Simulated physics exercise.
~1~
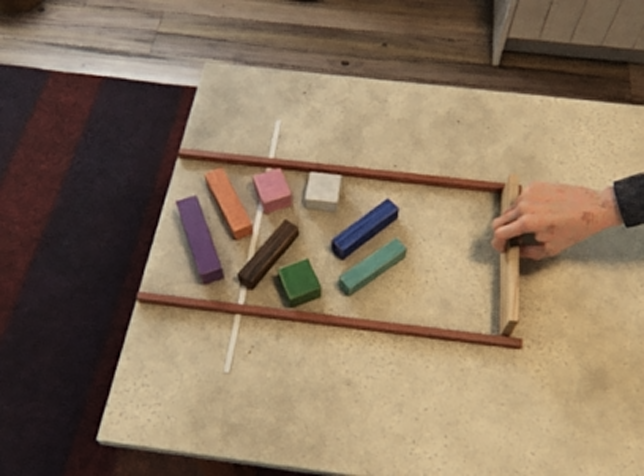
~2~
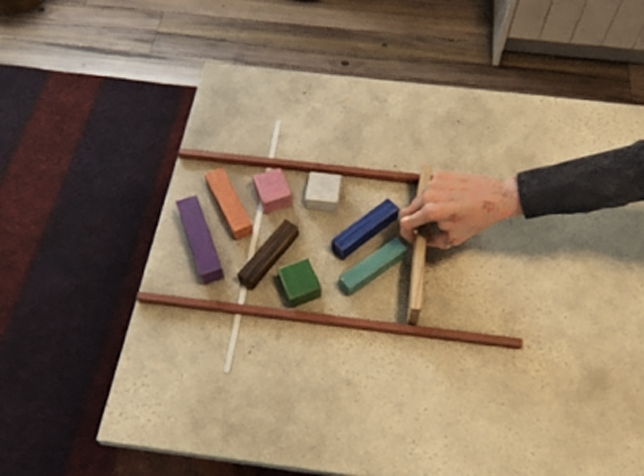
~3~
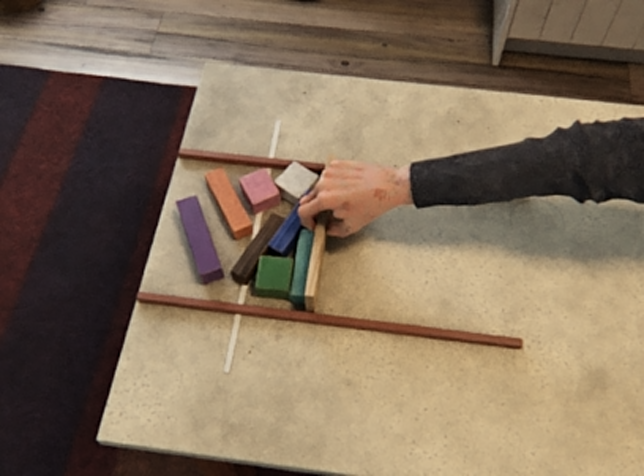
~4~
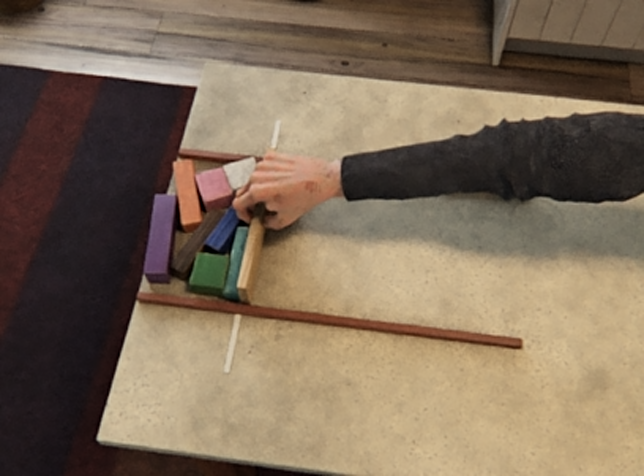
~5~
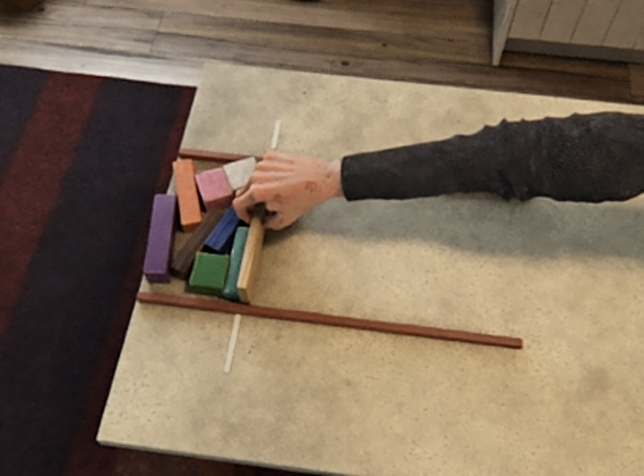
Hand sliding an upright board left between two rails, bunching eight coloured blocks near the table's edge, where all stay on.
